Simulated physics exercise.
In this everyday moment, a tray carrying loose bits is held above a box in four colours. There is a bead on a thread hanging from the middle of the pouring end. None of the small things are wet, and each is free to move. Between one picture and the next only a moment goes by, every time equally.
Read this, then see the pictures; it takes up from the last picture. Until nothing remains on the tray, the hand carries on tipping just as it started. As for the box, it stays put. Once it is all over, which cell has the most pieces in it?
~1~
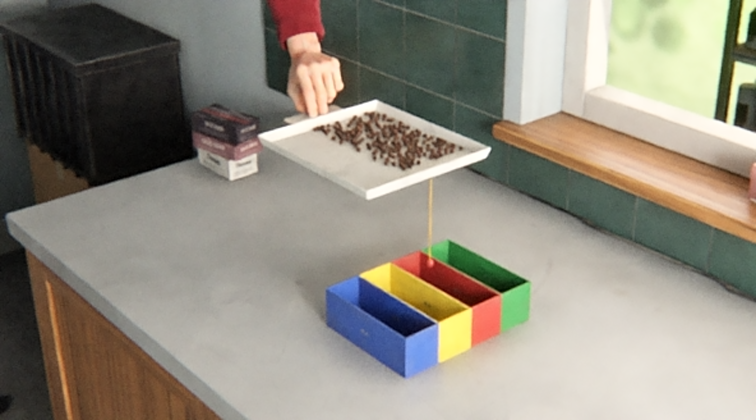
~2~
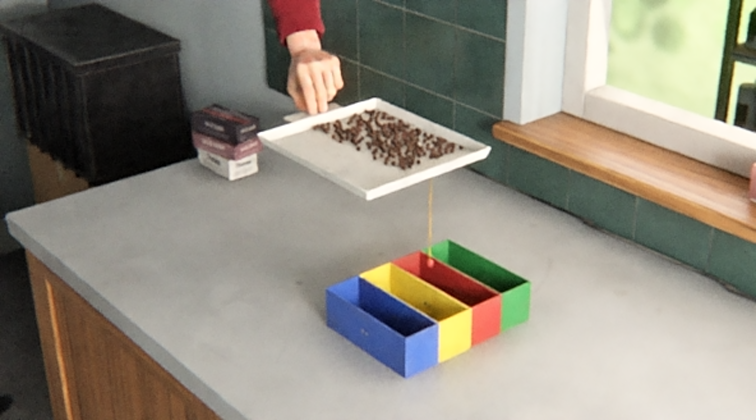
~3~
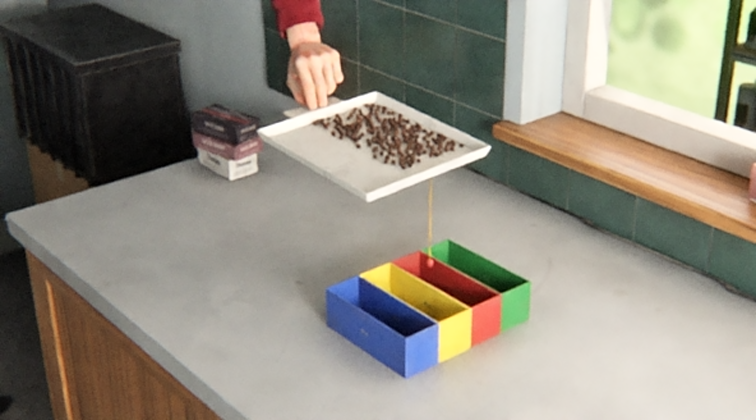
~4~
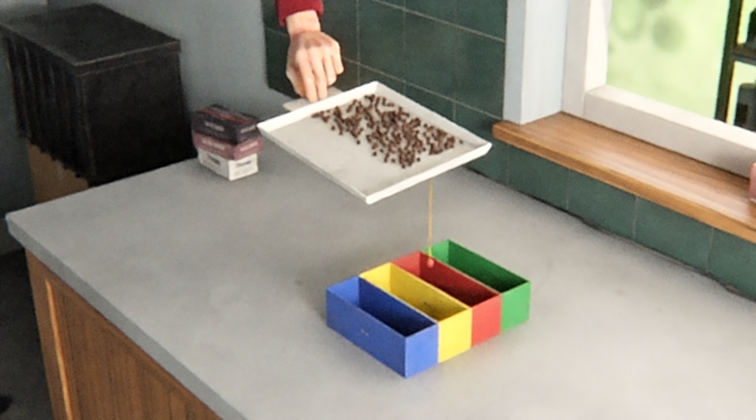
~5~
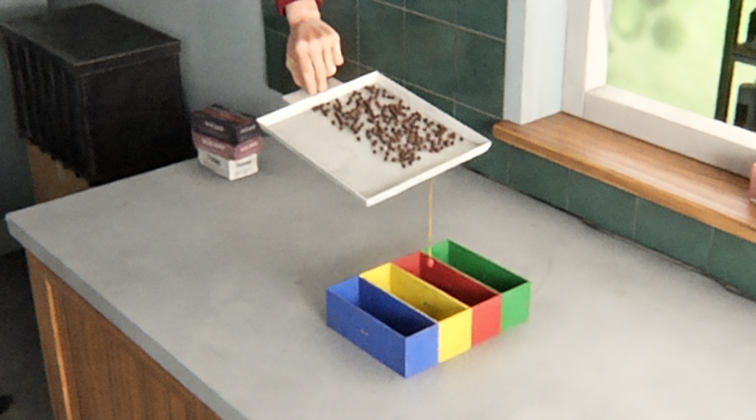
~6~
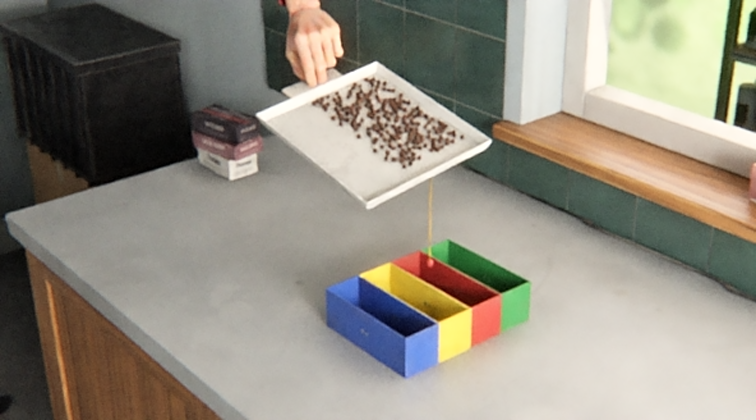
The blue cell.
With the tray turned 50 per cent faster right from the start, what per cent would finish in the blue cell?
Close to 70 per cent.
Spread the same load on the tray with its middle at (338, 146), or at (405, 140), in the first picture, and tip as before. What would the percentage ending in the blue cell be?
Estimate: 90 % first, 90 % second.
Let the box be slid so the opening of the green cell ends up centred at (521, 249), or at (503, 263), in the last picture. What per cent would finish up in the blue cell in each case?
About 0 per cent first, then about 40 per cent.
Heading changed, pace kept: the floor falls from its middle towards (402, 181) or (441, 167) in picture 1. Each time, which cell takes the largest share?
The blue one; that green cell.
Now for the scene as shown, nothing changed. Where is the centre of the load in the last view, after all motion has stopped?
Roughly at (375, 337).
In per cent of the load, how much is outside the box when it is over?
Around 10 %.
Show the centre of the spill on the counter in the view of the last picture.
Centre at rest: About (343, 385).
Shortly afterwards, tray tipped steeply; near half on the tray; near a quarter in the blue cell; only a few in the yellow cell; near a quarter falling or outside the box.
Next, tray tipped past a quarter turn; the bulk in the blue cell; only a few in the yellow cell; a little falling or outside the box.
Some moments later, tray tipped past a quarter turn; the bulk in the blue cell; only a few in the yellow cell; a little falling or outside the box.
In the end, tray tipped past a quarter turn; the bulk in the blue cell; only a few in the yellow cell; none at all in the red cell; none at all in the green cell; a little outside the box.
